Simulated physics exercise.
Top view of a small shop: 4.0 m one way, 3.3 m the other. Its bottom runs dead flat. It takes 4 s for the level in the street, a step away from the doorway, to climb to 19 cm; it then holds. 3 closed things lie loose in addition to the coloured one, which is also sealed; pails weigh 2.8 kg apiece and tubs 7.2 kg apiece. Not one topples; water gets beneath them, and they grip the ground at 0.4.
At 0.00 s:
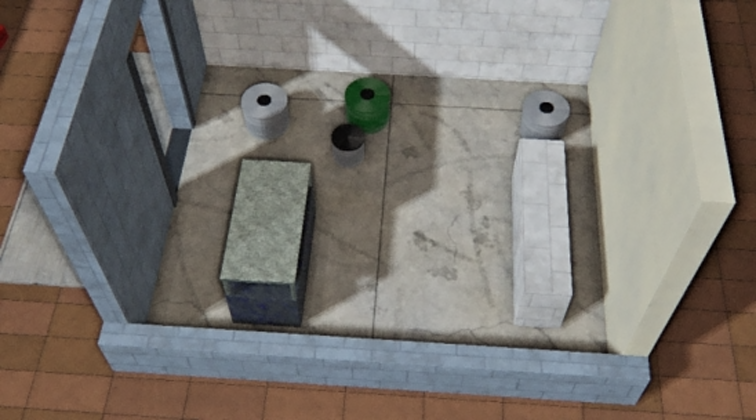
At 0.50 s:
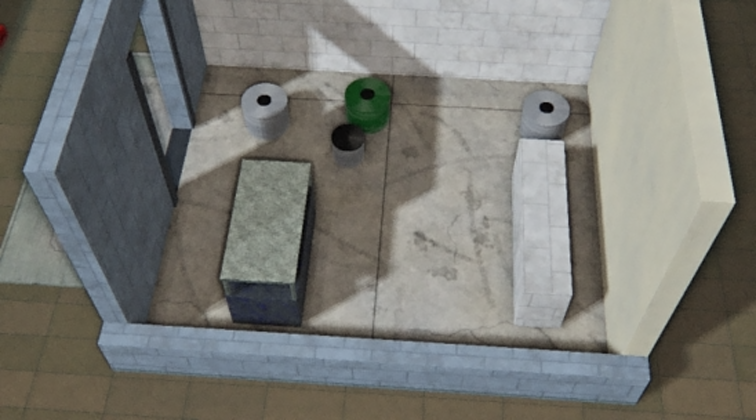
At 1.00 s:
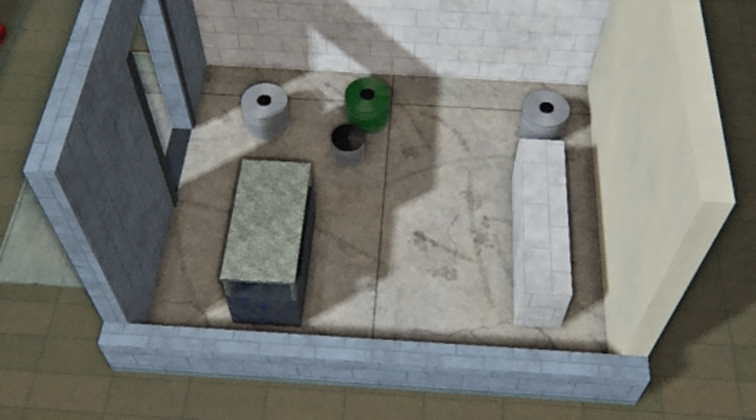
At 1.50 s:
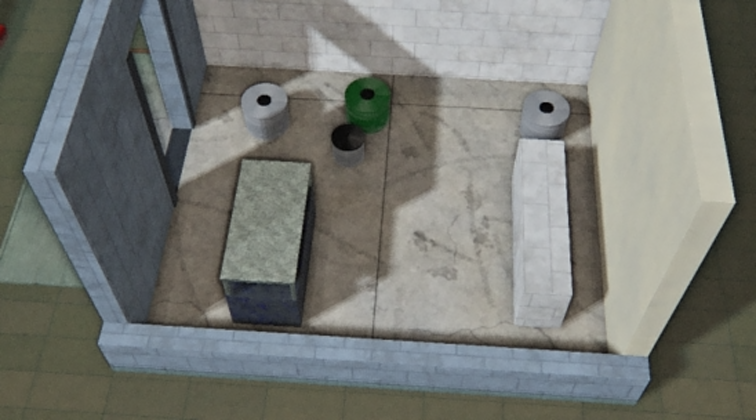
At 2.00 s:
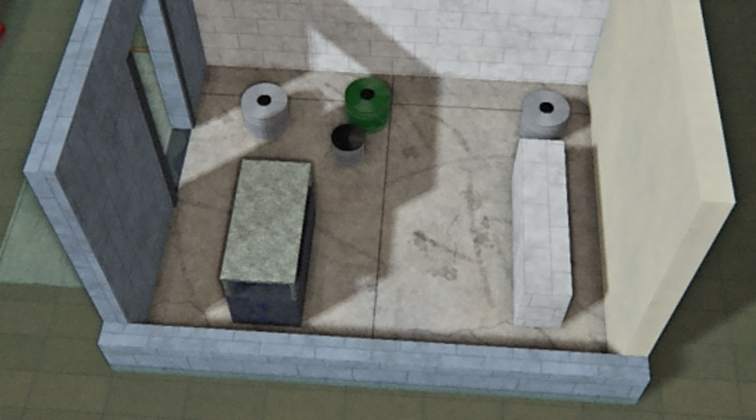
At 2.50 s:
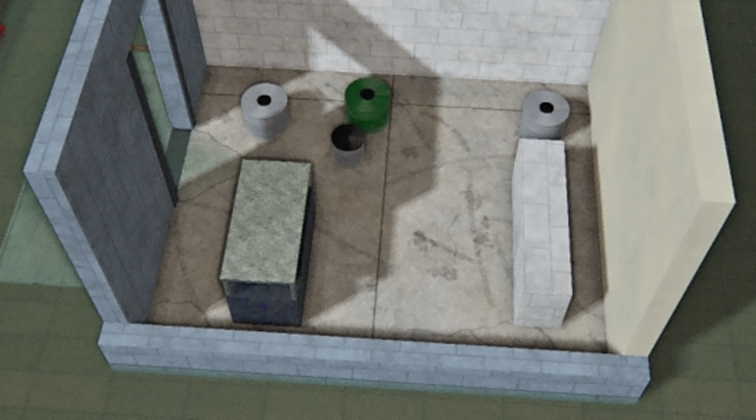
A small walled shop stood still while murky greenish water spread over the brown paving around it, then just crept in at the left doorway; the green tub and everything else inside stayed put.
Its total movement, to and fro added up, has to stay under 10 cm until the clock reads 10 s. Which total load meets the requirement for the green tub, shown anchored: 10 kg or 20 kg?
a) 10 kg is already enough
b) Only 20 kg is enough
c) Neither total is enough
Only 20 kg is enough (b).
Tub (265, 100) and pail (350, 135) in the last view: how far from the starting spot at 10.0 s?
First 100 cm, then 200 cm.
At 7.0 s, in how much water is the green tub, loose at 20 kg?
Depth: Approx. 5 cm.
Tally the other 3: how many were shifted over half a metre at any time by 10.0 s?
The total is 3.
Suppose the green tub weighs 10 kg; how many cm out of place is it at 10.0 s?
Close to 120 centimetres.
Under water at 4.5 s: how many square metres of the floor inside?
Around 4.5 m2 of it.
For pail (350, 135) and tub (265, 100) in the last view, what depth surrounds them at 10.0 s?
Some 8 cm at the first, some 6 cm at the second.
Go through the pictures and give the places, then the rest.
In the first picture, the green tub at (367, 95), on the bottom; water covers 0.0 m2; 0 of 4 have shifted.
In the second picture, the green tub at (367, 95), on the bottom; 0.0 m2 under water; 0 of 4 have shifted.
In the third picture, the green tub at (367, 95), on the bottom; 0.0 m2 under water; 0 of 4 have shifted.
In the fourth picture, the green tub at (367, 95), on the bottom; water covers 0.0 m2; 0 of 4 have shifted.
In the fifth picture, the green tub at (367, 95) rests on the ground; water covers 0.0 m2; 0 of 4 have shifted.
In the sixth picture, the green tub at (367, 95) rests on the ground; 0.3 m2 under water; 0 of 4 have shifted.
After 3.5 s the green tub would be 0 cm from its start with 10 kg and 0 cm from its start with 20 kg; 0 cm of water round it then.
After 4.5 s the green tub would be 0 cm from its start with 10 kg and 0 cm from its start with 20 kg; 2 cm of water round it then.
After 7.0 s the green tub would be 32 cm from its start with 10 kg and 1 cm from its start with 20 kg; 5 cm of water round it then.
After 10.0 s the green tub would be 126 cm from its start with 10 kg and 1 cm from its start with 20 kg; 7 cm of water round it then.
